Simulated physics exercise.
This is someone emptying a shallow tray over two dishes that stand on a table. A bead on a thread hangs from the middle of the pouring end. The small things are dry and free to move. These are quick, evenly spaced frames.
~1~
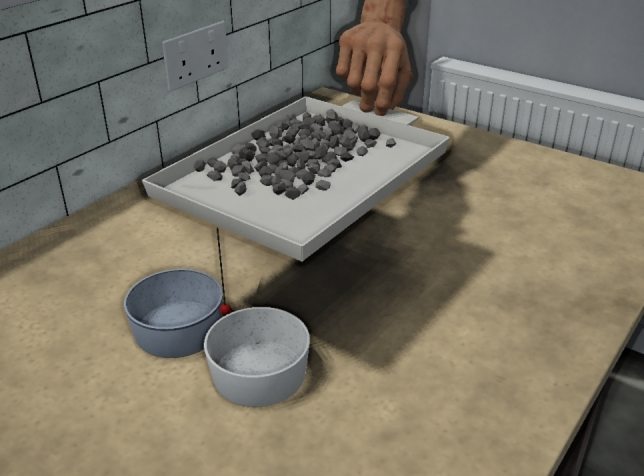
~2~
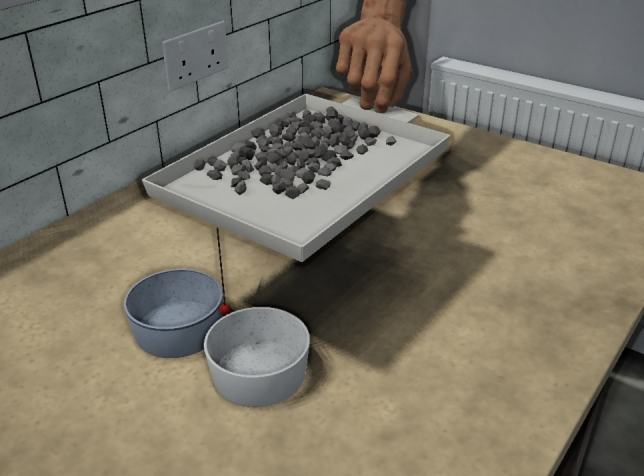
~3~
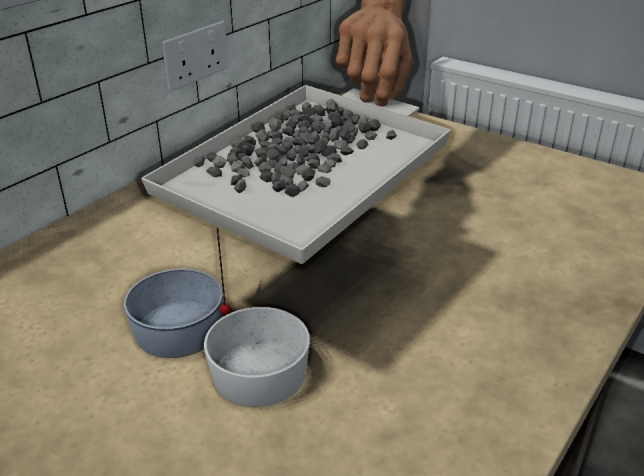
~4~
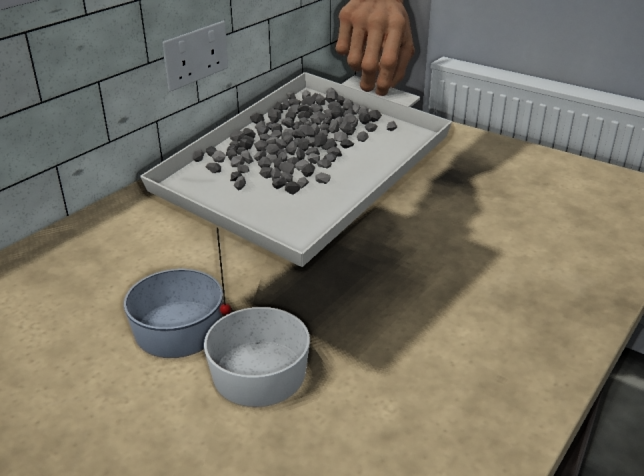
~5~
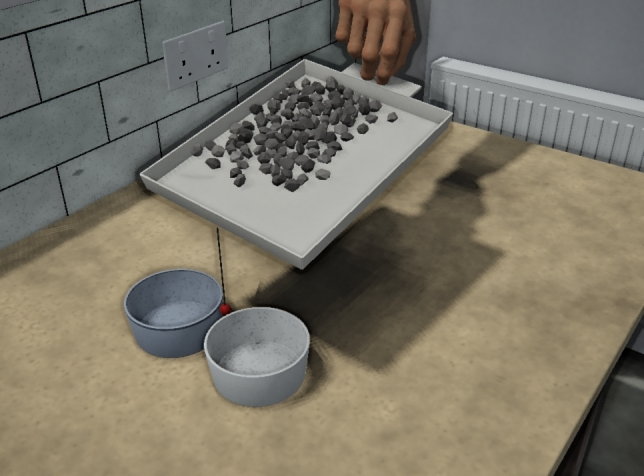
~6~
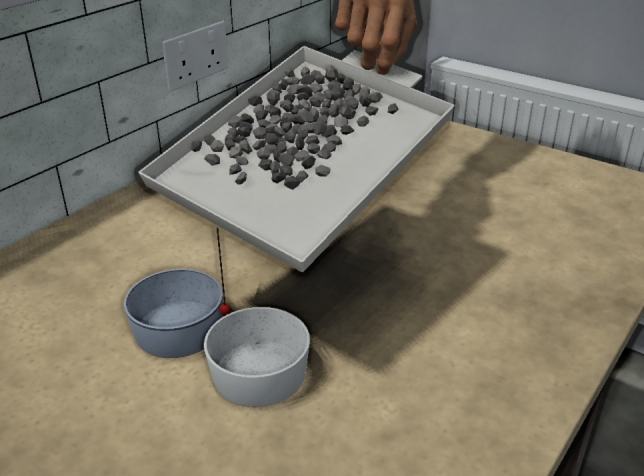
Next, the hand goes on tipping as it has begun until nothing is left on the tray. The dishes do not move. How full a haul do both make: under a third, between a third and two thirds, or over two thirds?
Together they catch from one third to two thirds.
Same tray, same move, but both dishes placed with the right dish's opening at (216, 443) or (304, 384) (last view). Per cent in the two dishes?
Roughly 0 per cent, and 70 per cent.
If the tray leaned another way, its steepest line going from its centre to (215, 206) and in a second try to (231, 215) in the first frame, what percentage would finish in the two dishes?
First some 60, then 30 per cent.
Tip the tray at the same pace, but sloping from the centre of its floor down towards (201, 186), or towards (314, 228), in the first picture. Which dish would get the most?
First the left one, then the dish on the right.
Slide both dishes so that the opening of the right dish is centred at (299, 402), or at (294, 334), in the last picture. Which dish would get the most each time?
First the dish on the right, then the right-hand dish.
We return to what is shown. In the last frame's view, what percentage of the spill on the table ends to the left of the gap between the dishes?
It comes to 10 per cent or so.
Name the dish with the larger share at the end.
More ends in the dish on the right.
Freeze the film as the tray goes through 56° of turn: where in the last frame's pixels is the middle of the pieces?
At about (287, 228).
Soon, tray tipped steeply; most on the tray; a small part in the air.
A while on, tray tipped right over; about half on the tray; a small part in the right dish; about a third outside both; a small part in the air.
Towards the end, tray tipped past a quarter turn; about half in the right dish; about half outside both.
Finally, tray tipped past a quarter turn; about half in the right dish; none in the left dish; about half outside both.
